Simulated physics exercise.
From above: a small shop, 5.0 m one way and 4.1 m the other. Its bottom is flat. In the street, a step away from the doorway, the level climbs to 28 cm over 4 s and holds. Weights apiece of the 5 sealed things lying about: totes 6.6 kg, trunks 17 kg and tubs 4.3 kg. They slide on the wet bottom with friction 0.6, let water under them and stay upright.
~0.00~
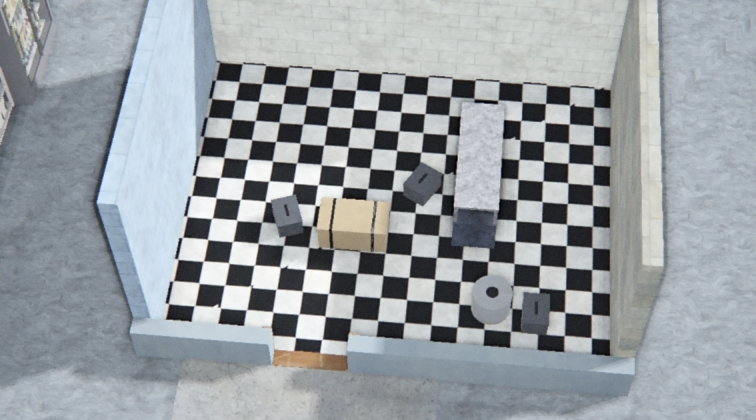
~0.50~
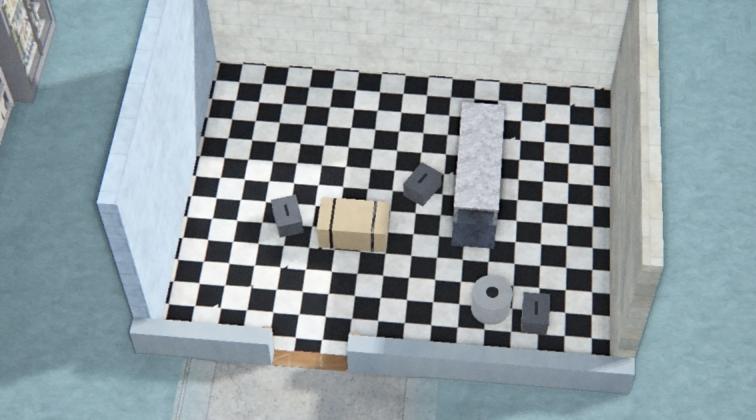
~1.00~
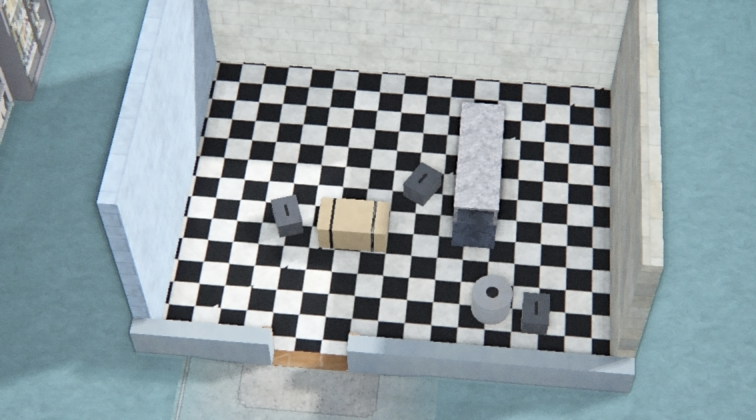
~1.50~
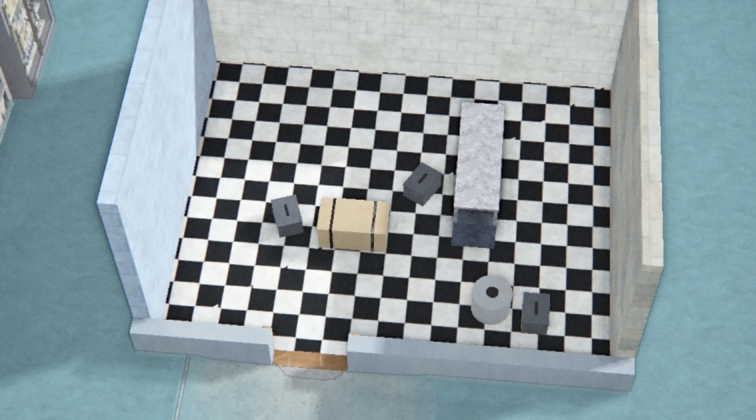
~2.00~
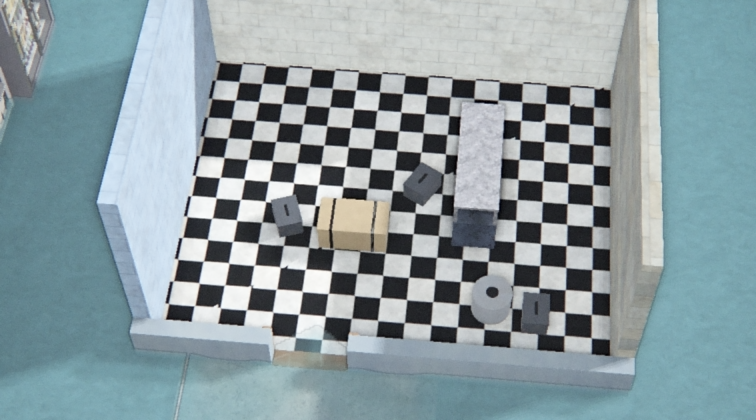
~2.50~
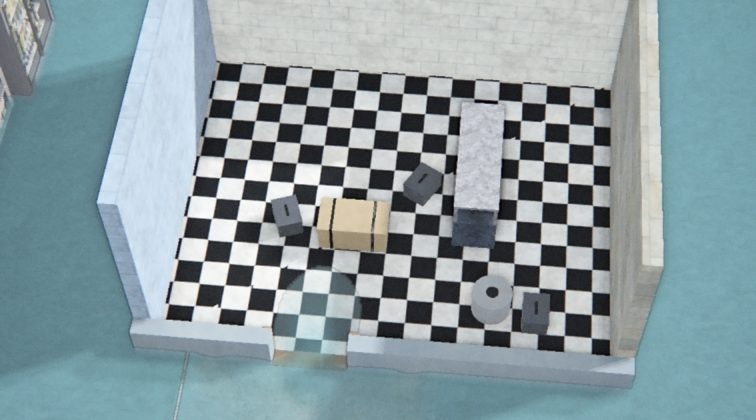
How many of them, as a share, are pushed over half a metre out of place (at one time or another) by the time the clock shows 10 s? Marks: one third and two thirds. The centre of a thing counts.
Share: One to two thirds.
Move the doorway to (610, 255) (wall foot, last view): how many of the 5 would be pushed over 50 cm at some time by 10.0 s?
In that case 2 of them.
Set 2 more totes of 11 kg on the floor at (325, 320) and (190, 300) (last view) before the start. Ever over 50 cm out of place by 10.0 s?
In turn: Over, under.
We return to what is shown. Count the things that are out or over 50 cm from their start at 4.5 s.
I count 1.
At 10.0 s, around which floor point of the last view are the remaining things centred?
Around (485, 194).
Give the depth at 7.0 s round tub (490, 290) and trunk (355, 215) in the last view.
About 1 and 12 cm.
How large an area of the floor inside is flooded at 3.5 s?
About 4.0 m2.
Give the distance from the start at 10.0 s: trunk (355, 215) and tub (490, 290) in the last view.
In turn: 300 cm, 0 cm.
After 3.5 s 0 of 5 are over 50 cm from their spots; 0 afloat.
After 4.5 s 1 of 5 are over 50 cm from their spots; 0 afloat.
After 7.0 s 3 of 5 are over 50 cm from their spots; 3 afloat.
After 10.0 s 3 of 5 are over 50 cm from their spots, and 3 have been at some point; 3 afloat.
